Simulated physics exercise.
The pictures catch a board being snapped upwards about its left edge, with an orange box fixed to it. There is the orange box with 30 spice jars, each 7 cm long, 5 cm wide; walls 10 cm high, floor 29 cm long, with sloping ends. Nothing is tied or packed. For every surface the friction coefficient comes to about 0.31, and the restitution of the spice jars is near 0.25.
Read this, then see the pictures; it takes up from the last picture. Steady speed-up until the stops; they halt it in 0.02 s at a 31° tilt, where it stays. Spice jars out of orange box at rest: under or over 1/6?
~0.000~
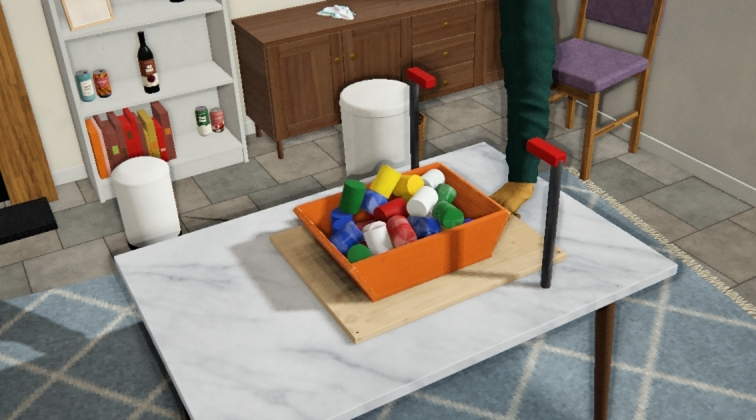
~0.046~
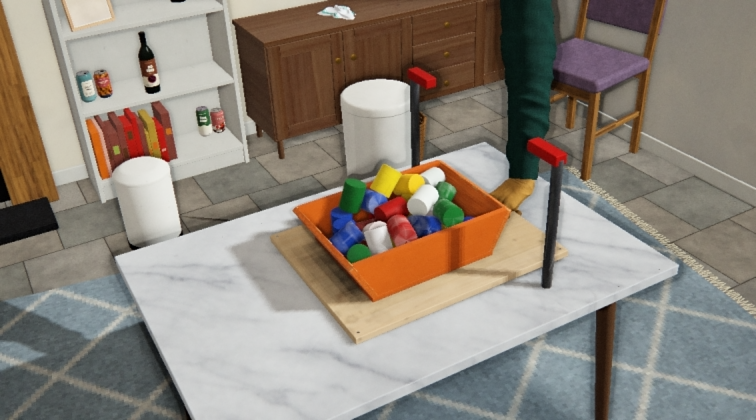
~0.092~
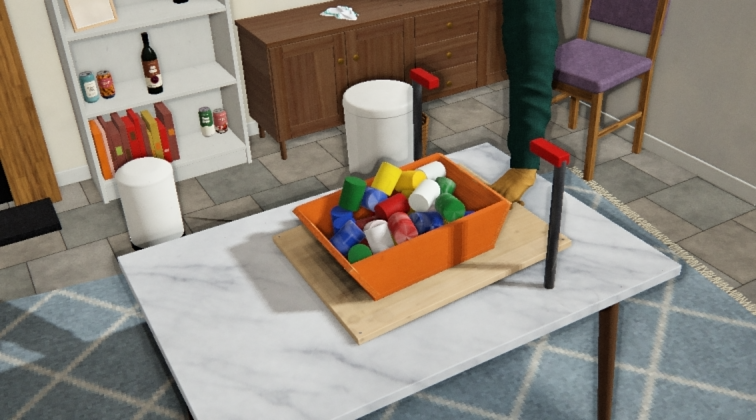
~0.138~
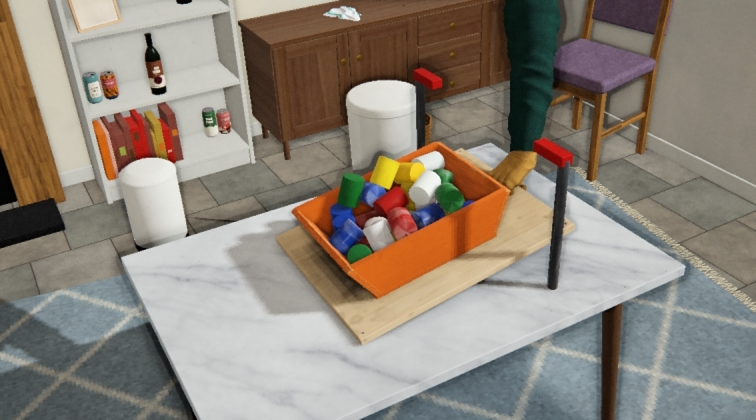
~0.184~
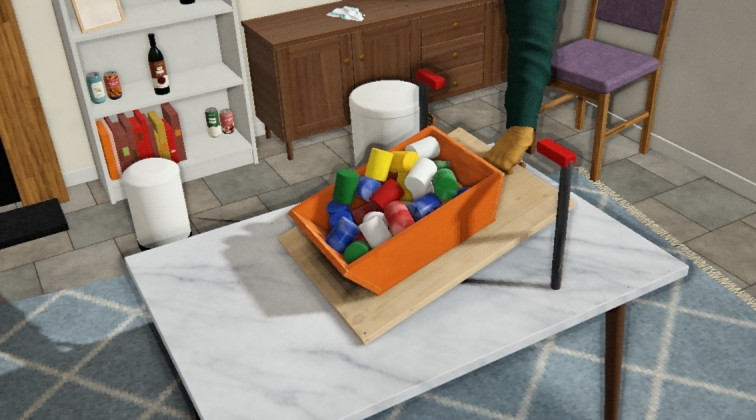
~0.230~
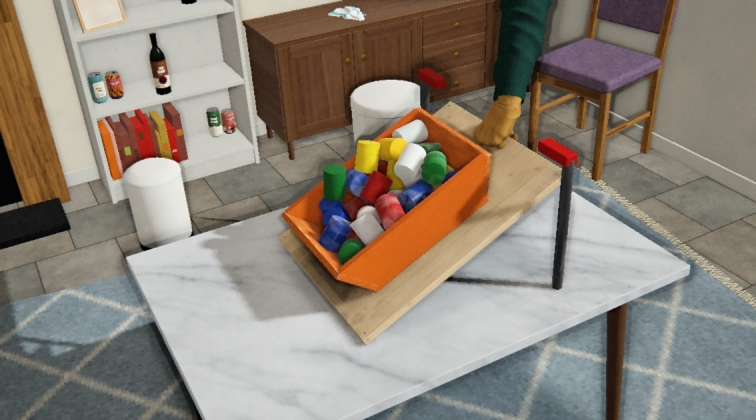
Over.
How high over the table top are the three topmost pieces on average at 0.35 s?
34 cm.
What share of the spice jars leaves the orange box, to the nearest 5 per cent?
About 35 per cent.
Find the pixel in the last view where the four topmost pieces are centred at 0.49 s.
(337, 165).
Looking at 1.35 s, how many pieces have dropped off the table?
About 6.
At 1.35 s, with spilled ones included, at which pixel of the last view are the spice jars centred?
Roughly at (335, 229).
After 0.25 s, the board meets the red stops.
After 0.35 s, tilt 31°; orange box 30 in, 0 out.
After 0.49 s, tilt 31°; orange box 29 in, 1 out.
After 0.75 s, tilt 31°; orange box 20 in, 10 out.
When it is over (at 1.35 s), orange box 20 in, 10 out. Asked share, 10 of 30, 33 per cent.
